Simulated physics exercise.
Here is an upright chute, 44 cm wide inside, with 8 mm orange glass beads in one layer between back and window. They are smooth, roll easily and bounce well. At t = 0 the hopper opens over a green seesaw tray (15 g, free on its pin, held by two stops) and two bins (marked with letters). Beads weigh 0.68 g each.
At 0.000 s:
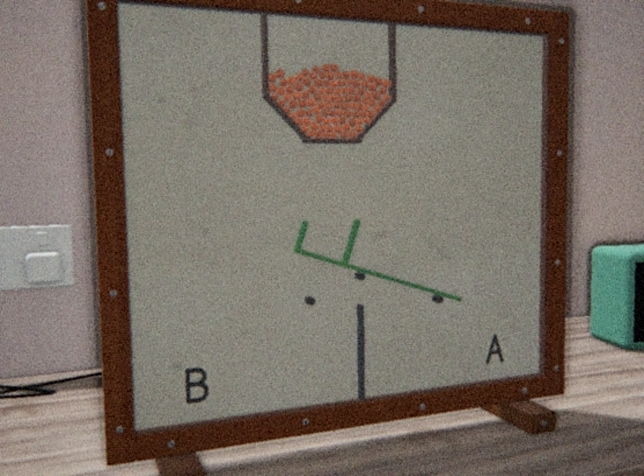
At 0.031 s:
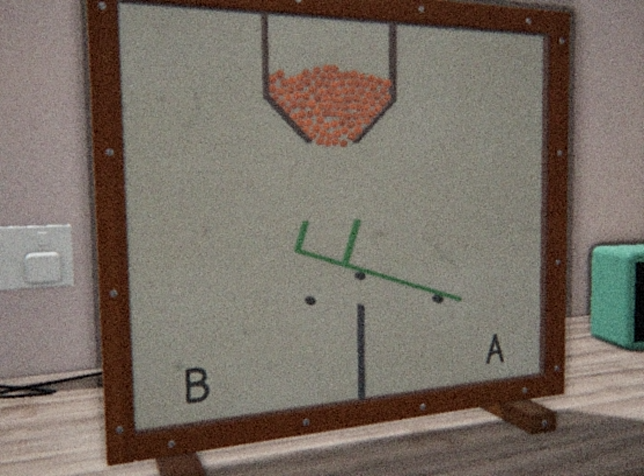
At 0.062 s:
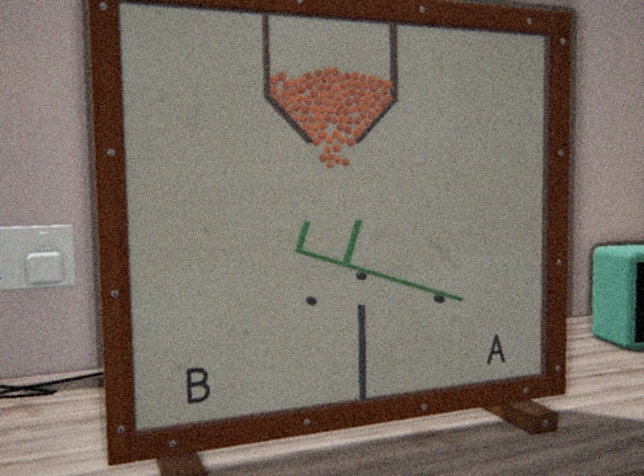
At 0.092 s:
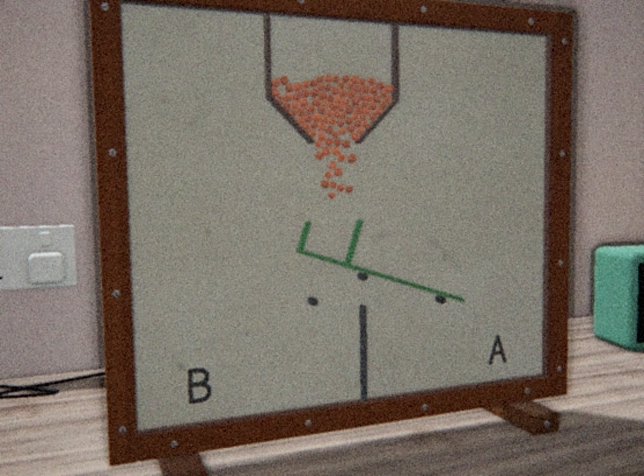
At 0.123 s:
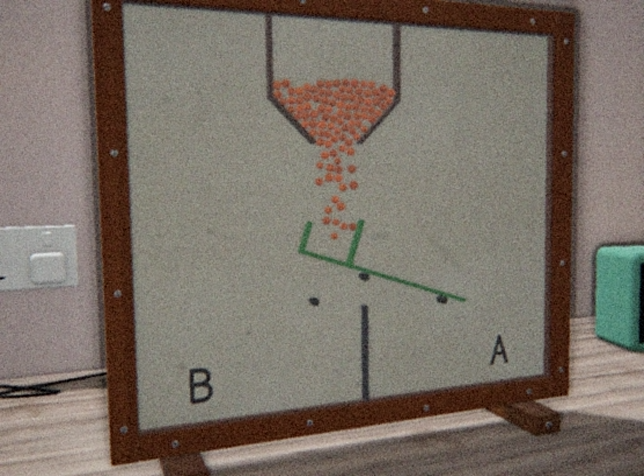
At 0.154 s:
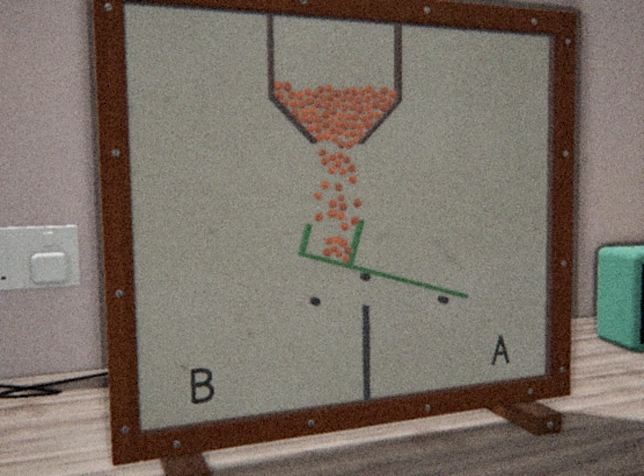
On a wooden surface by a wall, a brown-framed upright board holds a hopper of small orange beads, which opens and releases a stream down onto the left part of a green tilted tray, where beads begin gathering between two uprights.
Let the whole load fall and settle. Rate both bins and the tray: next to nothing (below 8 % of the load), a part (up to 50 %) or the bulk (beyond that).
Bin A next to nothing, bin B a part, tray the bulk.
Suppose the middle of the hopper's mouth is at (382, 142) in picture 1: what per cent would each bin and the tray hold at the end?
Bin A: 100; bin B: 0; tray: 0.
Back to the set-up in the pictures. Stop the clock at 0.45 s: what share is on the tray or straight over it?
Roughly 90 per cent.
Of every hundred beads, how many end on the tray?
Some 70 per cent.
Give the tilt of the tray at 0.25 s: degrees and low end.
About 20°, left end down.
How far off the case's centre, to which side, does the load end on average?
About 4 cm to the left.
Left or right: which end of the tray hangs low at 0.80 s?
Its left end is down.
After 0.25 s, 55 % have left the hopper; tray left end down 21°; on or over it 55 %, past it to the left 0 %, to the right 0 %.
After 0.80 s, 100 % have left the hopper; tray left end down 21°; on or over it 70 %, past it to the left 30 %, to the right 0 %.
In the end, by 2.0 s, bin A 0 %, bin B 30 %, tray 70 %; tray left end down 21°.
